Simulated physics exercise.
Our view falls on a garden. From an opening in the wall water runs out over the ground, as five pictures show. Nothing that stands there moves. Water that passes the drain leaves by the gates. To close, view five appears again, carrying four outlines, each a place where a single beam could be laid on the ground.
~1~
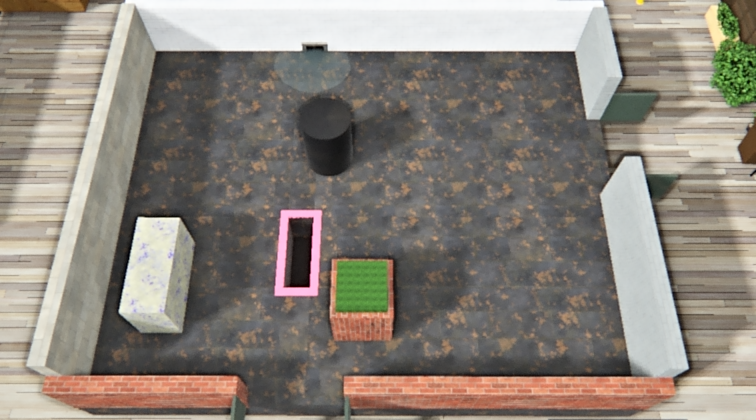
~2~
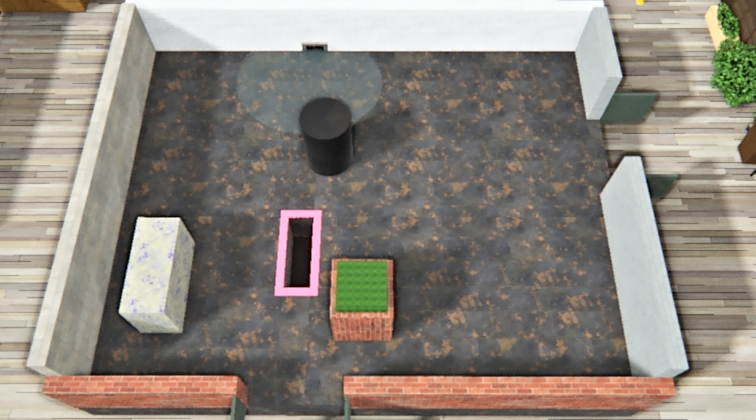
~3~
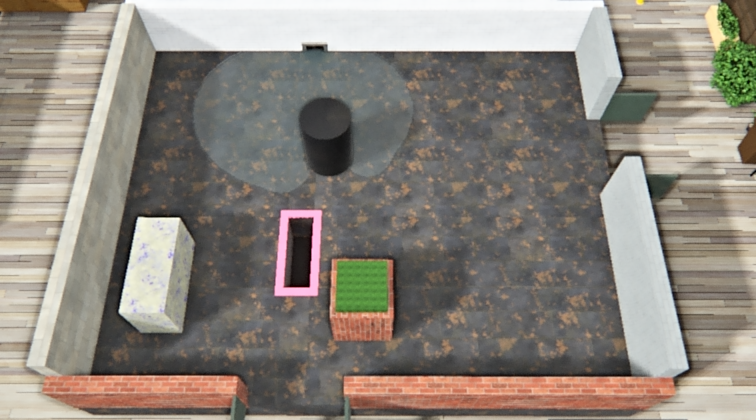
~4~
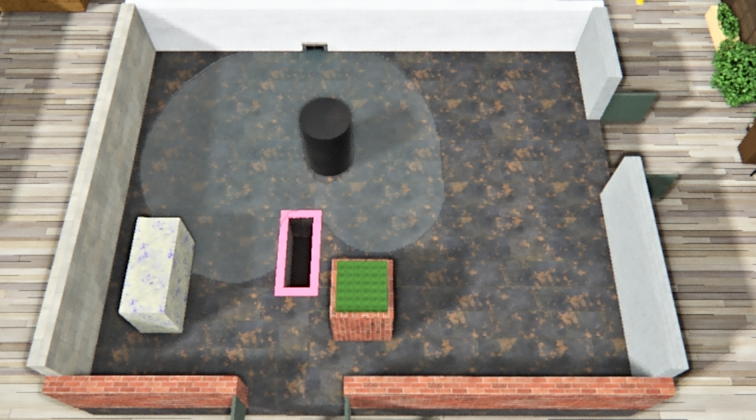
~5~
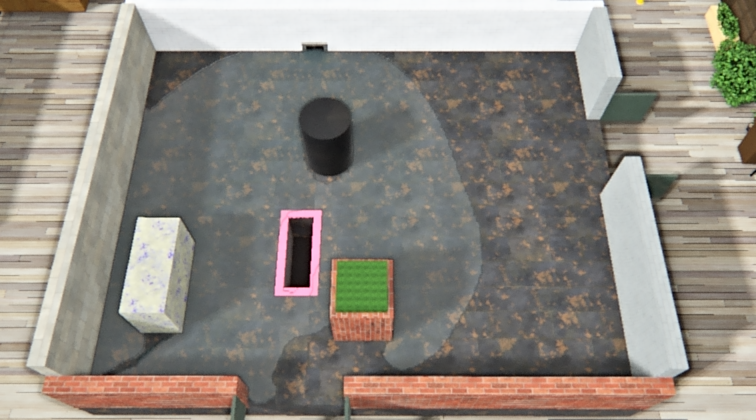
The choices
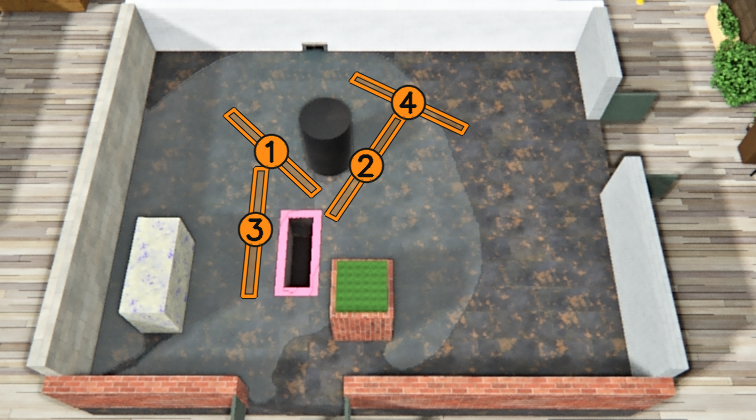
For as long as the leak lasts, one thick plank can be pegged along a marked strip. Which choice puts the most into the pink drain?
The best position is 3.
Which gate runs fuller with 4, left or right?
The left gate.
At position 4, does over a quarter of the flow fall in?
No, it does not.
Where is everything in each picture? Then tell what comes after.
Outfall at (315, 47); pink drain at (299, 252); open gate at (297, 389); open gate at (593, 156); water covers 2 % of the ground and shows as far out as (317, 89); pink drain still dry.
Water covers 9 % of the ground and shows as far out as (274, 122); pink drain still dry.
Water covers 18 % of the ground and shows as far out as (285, 187); pink drain still dry.
Water covers 34 % of the ground and shows as far out as (216, 273); pink drain taking water.
Water covers 53 % of the ground and shows as far out as (121, 341); pink drain taking water.
On the marked copy, 1 from (229, 112) to (315, 192); 2 from (331, 216) to (399, 117); 3 from (248, 296) to (261, 168); 4 from (354, 77) to (464, 129).
Choosing 1, about 16 % of the stream runs into the pink drain, about 77 % out by the gates.
Choosing 2, about 15 % of the stream runs into the pink drain, about 80 % out by the gates.
Choosing 3, about 25 % of the stream runs into the pink drain, about 71 % out by the gates.
Choosing 4, about 15 % of the stream runs into the pink drain, about 80 % out by the gates.
